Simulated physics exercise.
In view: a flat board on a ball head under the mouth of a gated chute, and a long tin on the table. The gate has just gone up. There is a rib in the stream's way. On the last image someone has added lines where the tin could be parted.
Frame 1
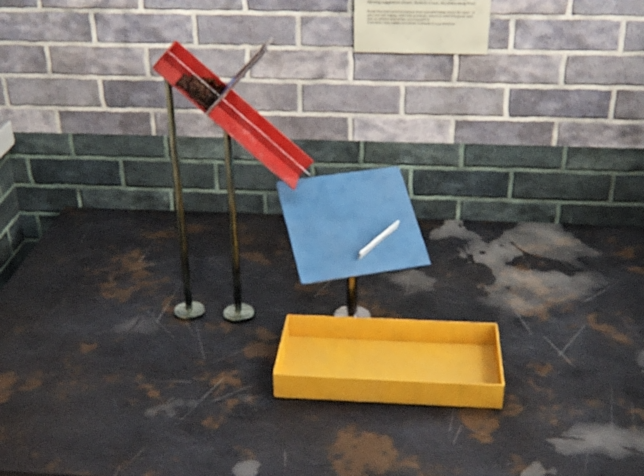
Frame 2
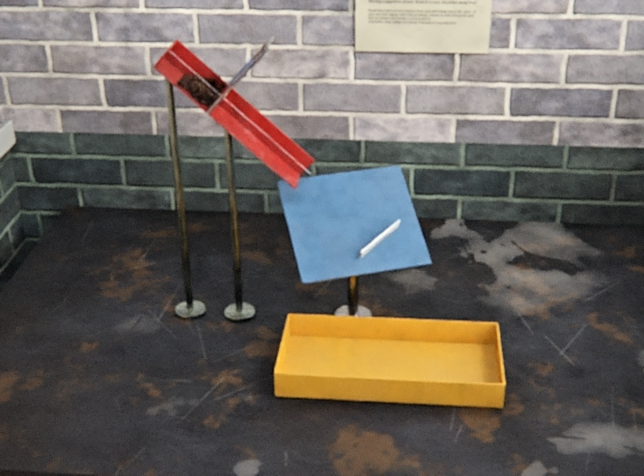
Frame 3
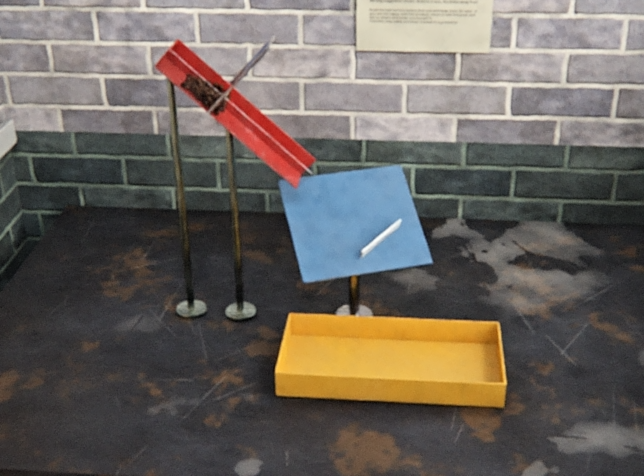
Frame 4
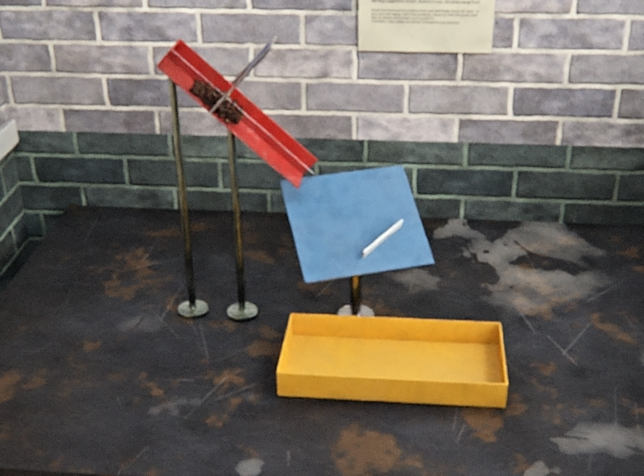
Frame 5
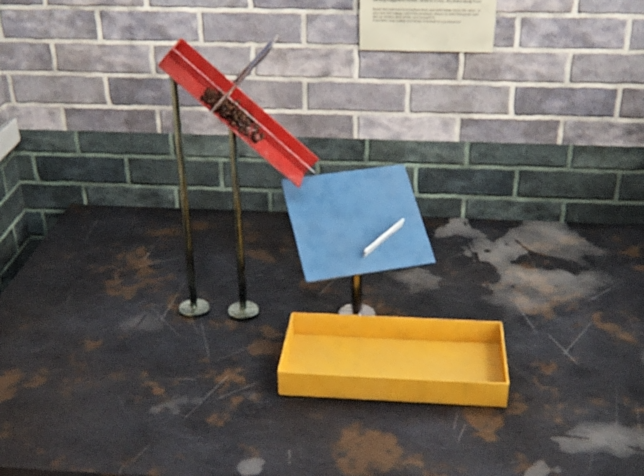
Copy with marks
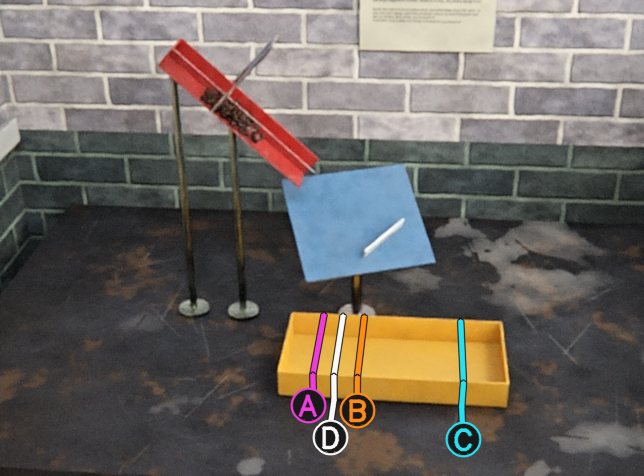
The footage shows a red sloping chute on two posts above a tilted blue board with a white rib and an empty yellow tin; small dark pieces slide a short way down the chute past its raised gate.
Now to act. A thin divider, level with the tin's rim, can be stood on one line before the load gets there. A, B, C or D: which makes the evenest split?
B.
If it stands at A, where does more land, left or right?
The right side.
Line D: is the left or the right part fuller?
Right.
On the marked copy, line A crosses the front rim at (313, 373); line B crosses the front rim at (357, 376); line C crosses the front rim at (463, 381); line D crosses the front rim at (333, 375).
With A, of what is caught, just a few on the left of the divider, almost all on the right.
With B, of what is caught, roughly half on the left of the divider, roughly half on the right.
With C, of what is caught, almost all on the left of the divider, just a few on the right.
With D, of what is caught, just a few on the left of the divider, almost all on the right.
